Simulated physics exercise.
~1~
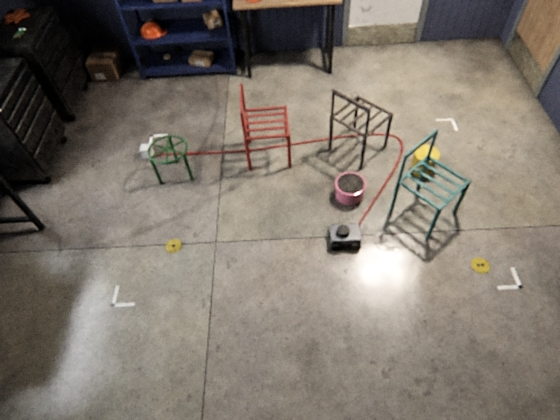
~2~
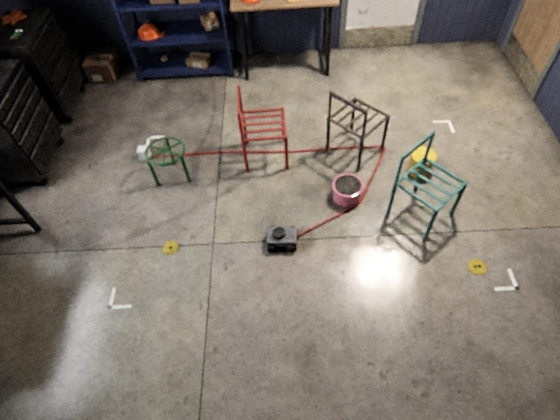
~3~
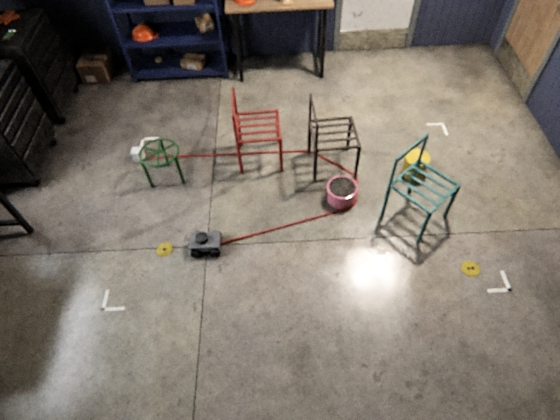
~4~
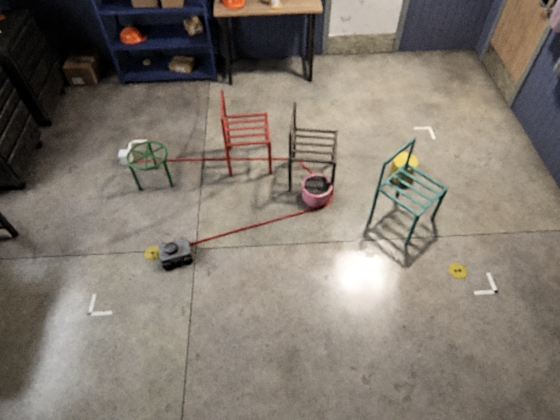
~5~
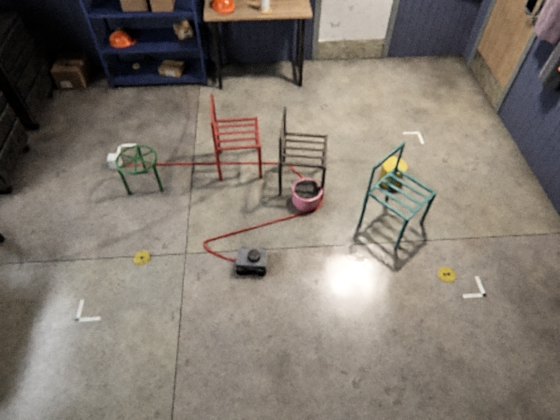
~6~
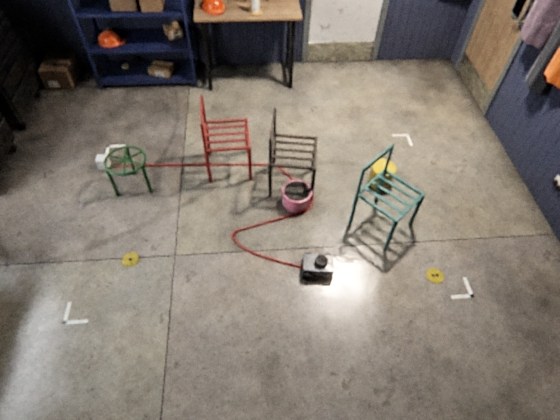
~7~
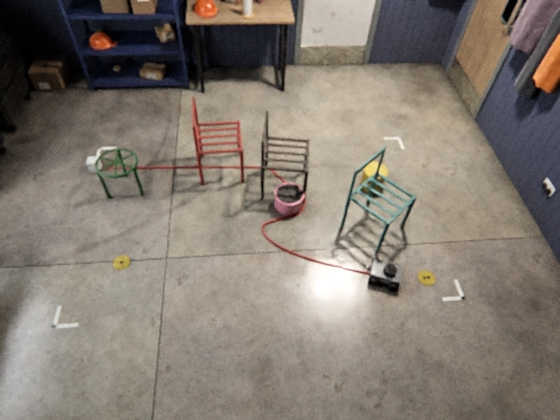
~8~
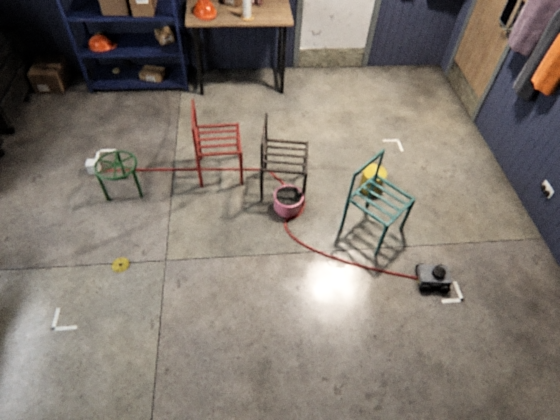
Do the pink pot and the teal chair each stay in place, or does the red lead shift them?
The pink pot gets shifted, while the teal chair stays where it is.
